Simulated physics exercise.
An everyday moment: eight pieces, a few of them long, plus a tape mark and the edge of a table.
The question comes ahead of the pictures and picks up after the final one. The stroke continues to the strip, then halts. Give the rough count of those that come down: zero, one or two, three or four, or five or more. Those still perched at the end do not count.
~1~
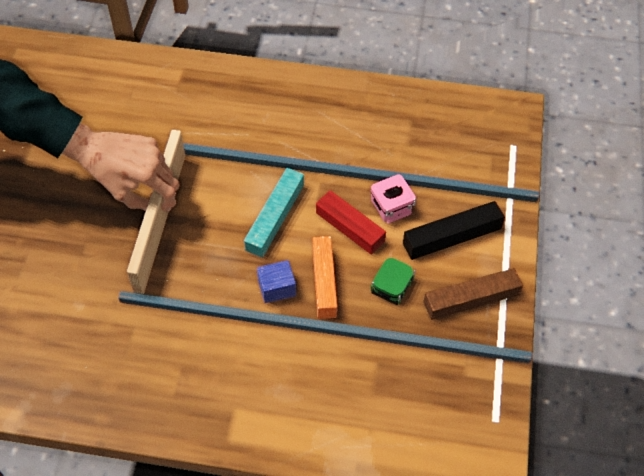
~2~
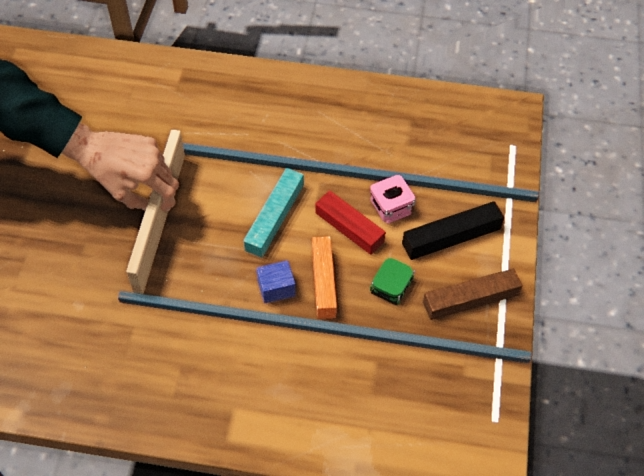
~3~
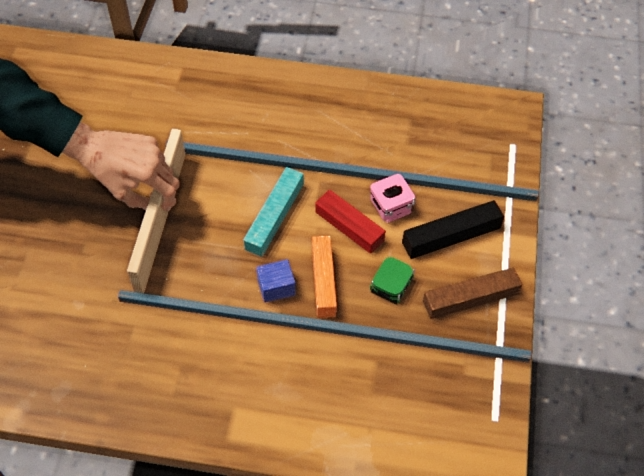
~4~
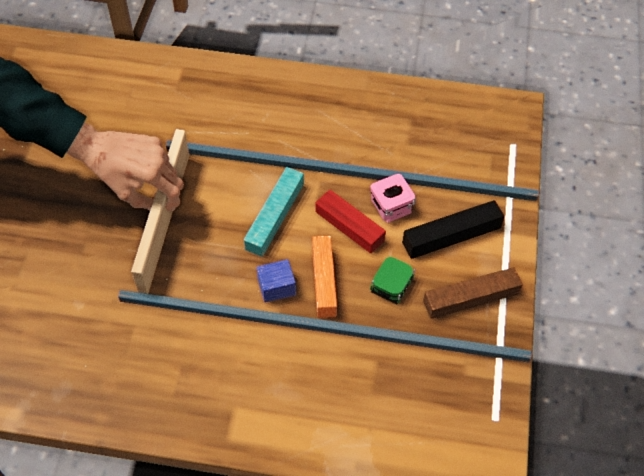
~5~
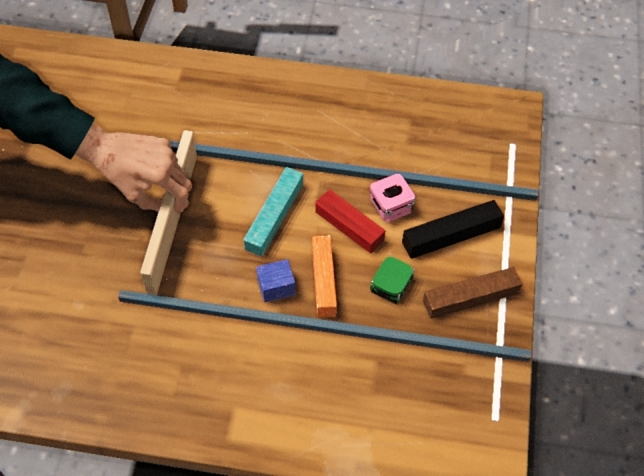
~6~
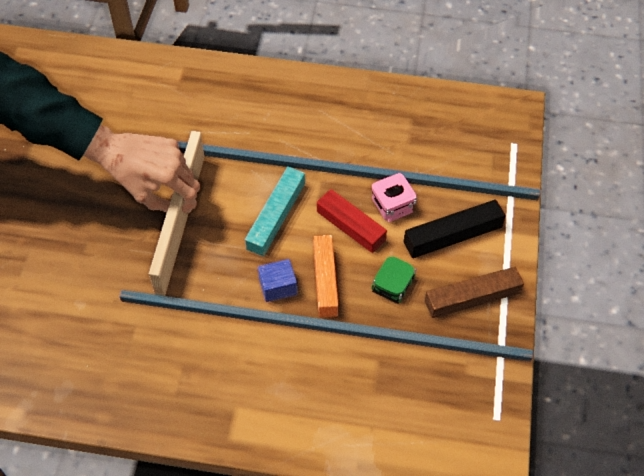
Off the edge go no fewer than five.
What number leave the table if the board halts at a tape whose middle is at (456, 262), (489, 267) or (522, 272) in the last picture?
Try by try, 2, 3 and 6.
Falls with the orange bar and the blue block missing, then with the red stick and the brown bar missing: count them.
You'd get 3 in the first case and 4 in the second one.
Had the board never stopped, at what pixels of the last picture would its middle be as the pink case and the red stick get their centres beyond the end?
The middle is at (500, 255) when it's the pink case, and at (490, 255) when it's the red stick.
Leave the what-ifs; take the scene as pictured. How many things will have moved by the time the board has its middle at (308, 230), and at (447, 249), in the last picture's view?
I make it 4 at the first spot and 8 at the other.
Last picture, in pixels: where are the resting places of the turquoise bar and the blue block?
For the turquoise bar it's (519, 244), and for the blue block it's (521, 322).
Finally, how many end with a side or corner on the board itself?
Contact count: 2.
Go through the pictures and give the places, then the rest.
The first picture shows brown bar (473, 294); black stick (454, 230); green case (393, 281); board (158, 210); tape (505, 271).
The second picture shows black stick (453, 230); blue block (276, 282).
The third picture shows green case (392, 281); pink case (392, 199).
The fourth picture shows brown bar (473, 293); red stick (350, 221).
The fifth picture shows black stick (453, 229); board (171, 211).
The sixth picture shows brown bar (474, 292); black stick (455, 229); green case (394, 280); board (178, 212); tape (506, 269).
Soon after, none off yet; brown bar at rest near (474, 292); black stick at rest near (455, 229); green case at rest near (394, 280).
After that, none off yet; brown bar displaced a little near (494, 293); black stick displaced a little near (475, 228); green case displaced about its own width near (429, 293).
And then, one off so far; brown bar on its way down near (535, 372); black stick displaced about its own width near (544, 220); green case displaced well along near (519, 305).
In the end, the number that fall off is five or more; gone, orange bar, red stick, pink case, green case, black stick and brown bar.
